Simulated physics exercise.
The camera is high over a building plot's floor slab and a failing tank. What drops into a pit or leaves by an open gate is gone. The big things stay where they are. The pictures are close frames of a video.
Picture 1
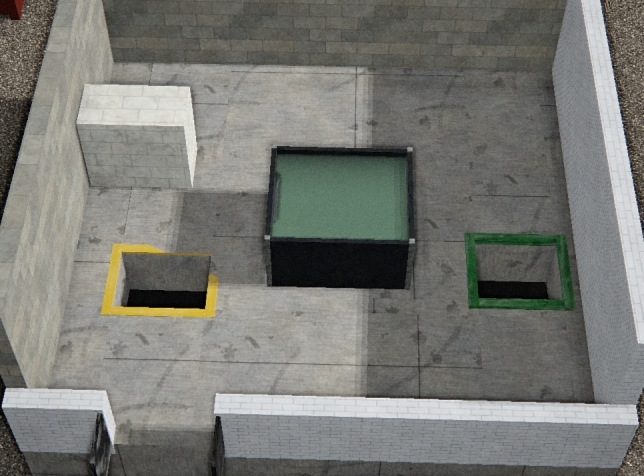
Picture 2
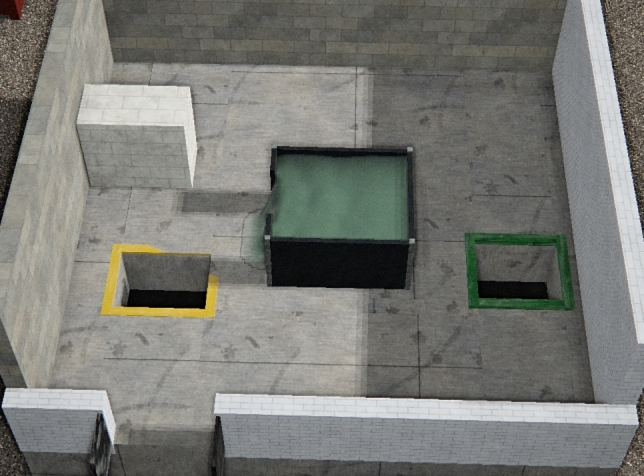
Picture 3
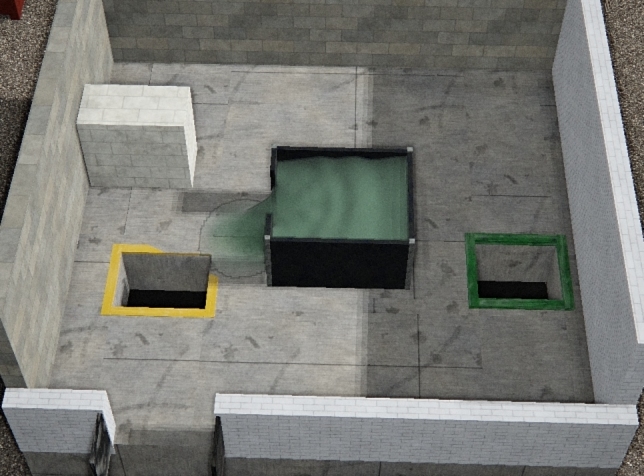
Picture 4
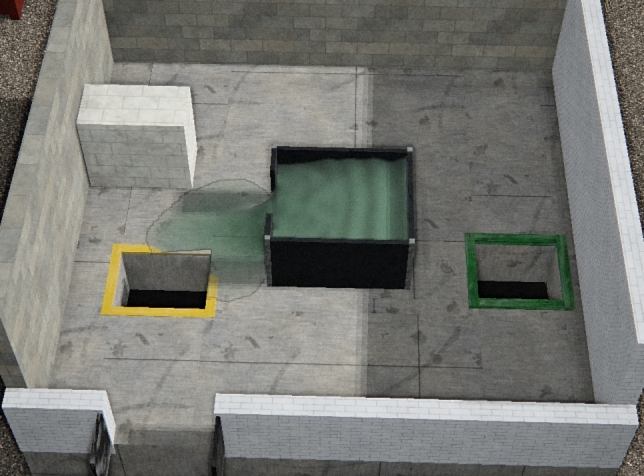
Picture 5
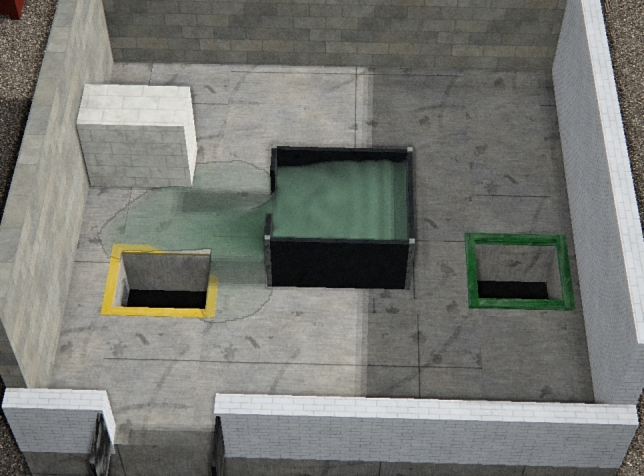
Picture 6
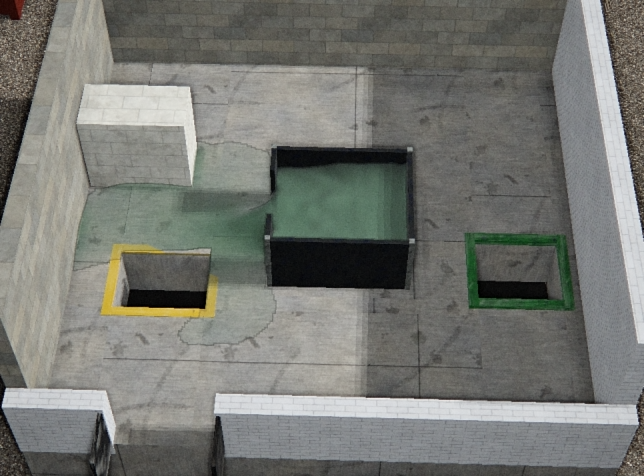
On a walled concrete floor, green water pours from a tank's left side and spreads leftward around a yellow-edged pit.
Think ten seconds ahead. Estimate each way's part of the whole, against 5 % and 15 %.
In the end: The gate takes between 5 and 15 %; the green pit takes not even 5 %; the yellow pit takes above 15 %.
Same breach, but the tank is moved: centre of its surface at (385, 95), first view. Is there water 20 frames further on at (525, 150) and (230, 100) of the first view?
In turn: No water, covered.
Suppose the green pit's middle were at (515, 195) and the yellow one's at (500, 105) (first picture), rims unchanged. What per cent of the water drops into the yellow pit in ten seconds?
Parts in a hundred: Yellow 0.
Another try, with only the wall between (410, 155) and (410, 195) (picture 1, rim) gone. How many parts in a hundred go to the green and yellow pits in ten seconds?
Parts in a hundred: Green 25, yellow 4.
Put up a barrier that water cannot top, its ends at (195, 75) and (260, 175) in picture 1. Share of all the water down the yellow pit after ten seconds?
Per cent: Yellow 50.
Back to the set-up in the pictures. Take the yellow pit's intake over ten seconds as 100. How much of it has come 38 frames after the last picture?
Close to 80 %.
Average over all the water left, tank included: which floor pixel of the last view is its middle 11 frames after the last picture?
Near (259, 232).
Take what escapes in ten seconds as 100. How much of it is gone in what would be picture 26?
Near 55 in a hundred.
A moment on, water covers 20 % of the floor; the gate 0 %, the green pit 0 %, the yellow pit 11 %.
Next, water covers 25 % of the floor; the gate 0 %, the green pit 0 %, the yellow pit 18 %.
Then, water covers 30 % of the floor; the gate 3 %, the green pit 0 %, the yellow pit 28 %.
Later, water covers 50 % of the floor; the gate 7 %, the green pit 0 %, the yellow pit 39 %.
In the end, water covers 75 % of the floor; the gate 10 %, the green pit 0 %, the yellow pit 47 %.
